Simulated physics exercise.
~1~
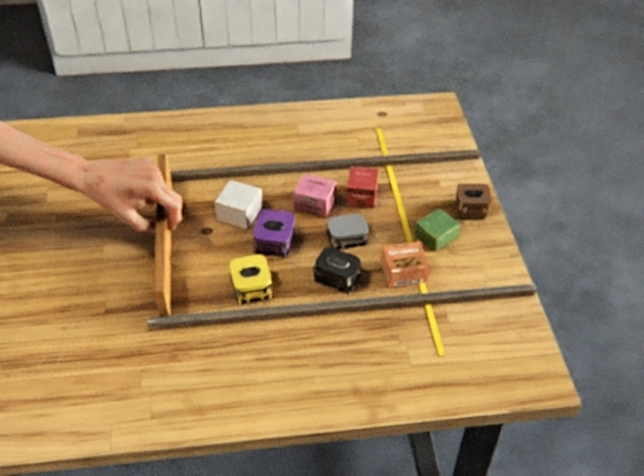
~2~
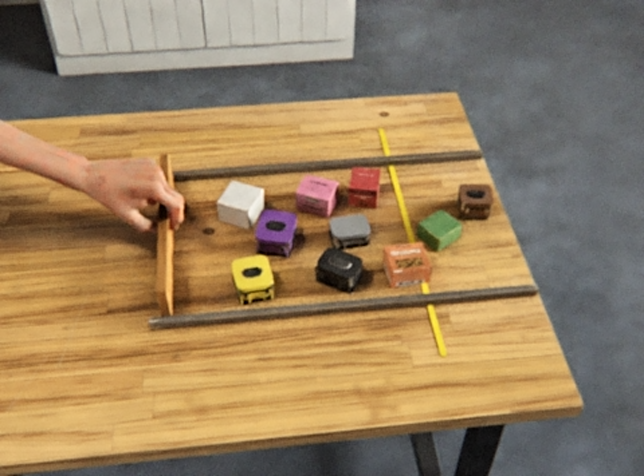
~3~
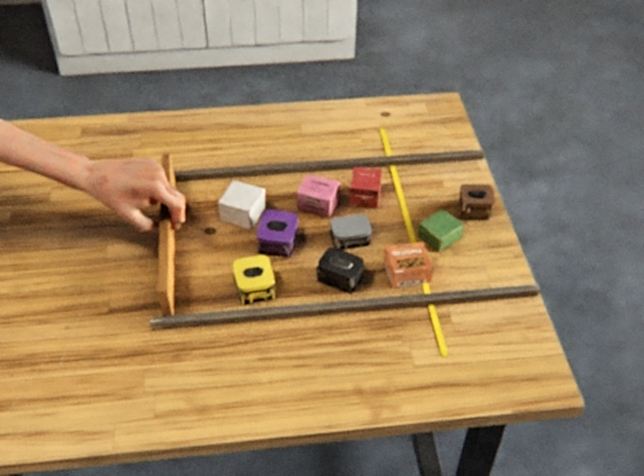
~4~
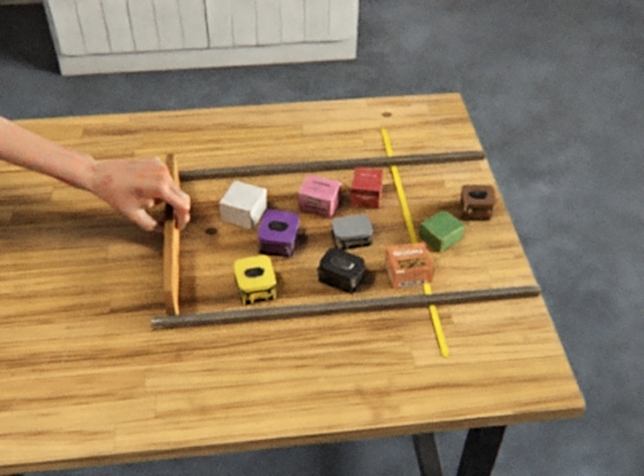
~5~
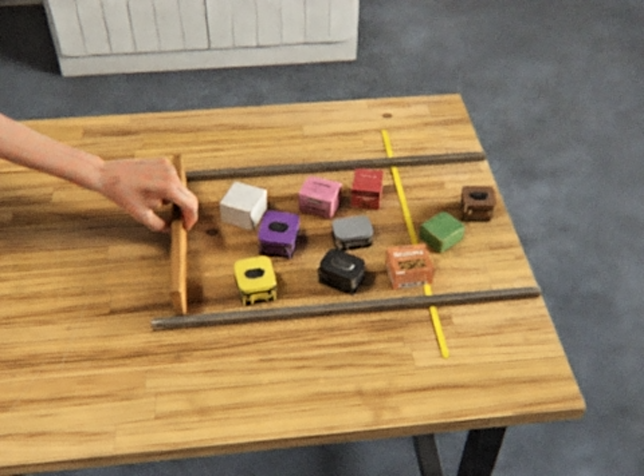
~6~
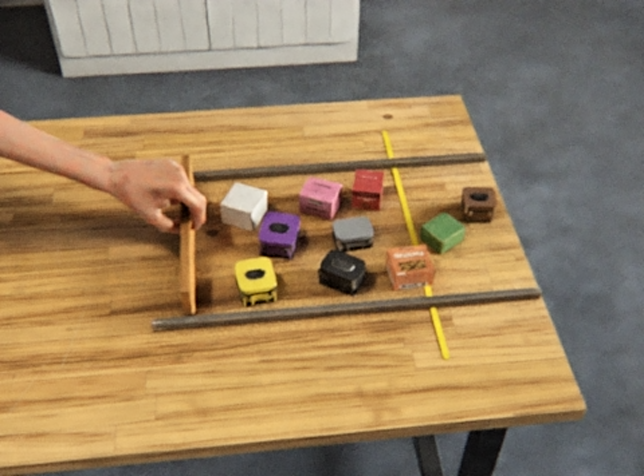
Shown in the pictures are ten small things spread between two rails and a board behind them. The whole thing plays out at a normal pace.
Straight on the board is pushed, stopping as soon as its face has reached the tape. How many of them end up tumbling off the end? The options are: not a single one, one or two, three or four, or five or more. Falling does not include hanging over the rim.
My answer: Not a single one.
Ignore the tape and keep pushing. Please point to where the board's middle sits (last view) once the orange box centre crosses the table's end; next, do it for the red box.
Points: About (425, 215) and about (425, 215).
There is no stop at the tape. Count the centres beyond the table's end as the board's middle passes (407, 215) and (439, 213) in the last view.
Expected counts: 0, then 3.
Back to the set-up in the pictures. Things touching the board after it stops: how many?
3 in contact.
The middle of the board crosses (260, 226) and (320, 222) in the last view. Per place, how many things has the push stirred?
At the one place 3, at the other 8.
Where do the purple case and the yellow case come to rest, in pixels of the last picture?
Purple case: (429, 221); yellow case: (442, 268).
Early on, none off yet; brown case at rest near (478, 205); green block at rest near (443, 233); orange box at rest near (410, 267).
A while later, none off yet; brown case at rest near (478, 205); green block at rest near (443, 233); orange box travelled about its own width near (435, 265).
Further along, none off yet; brown case at rest near (478, 205); green block travelled about its own width near (476, 233); orange box travelled well along near (487, 260).
Finally, the number that fall off is zero.
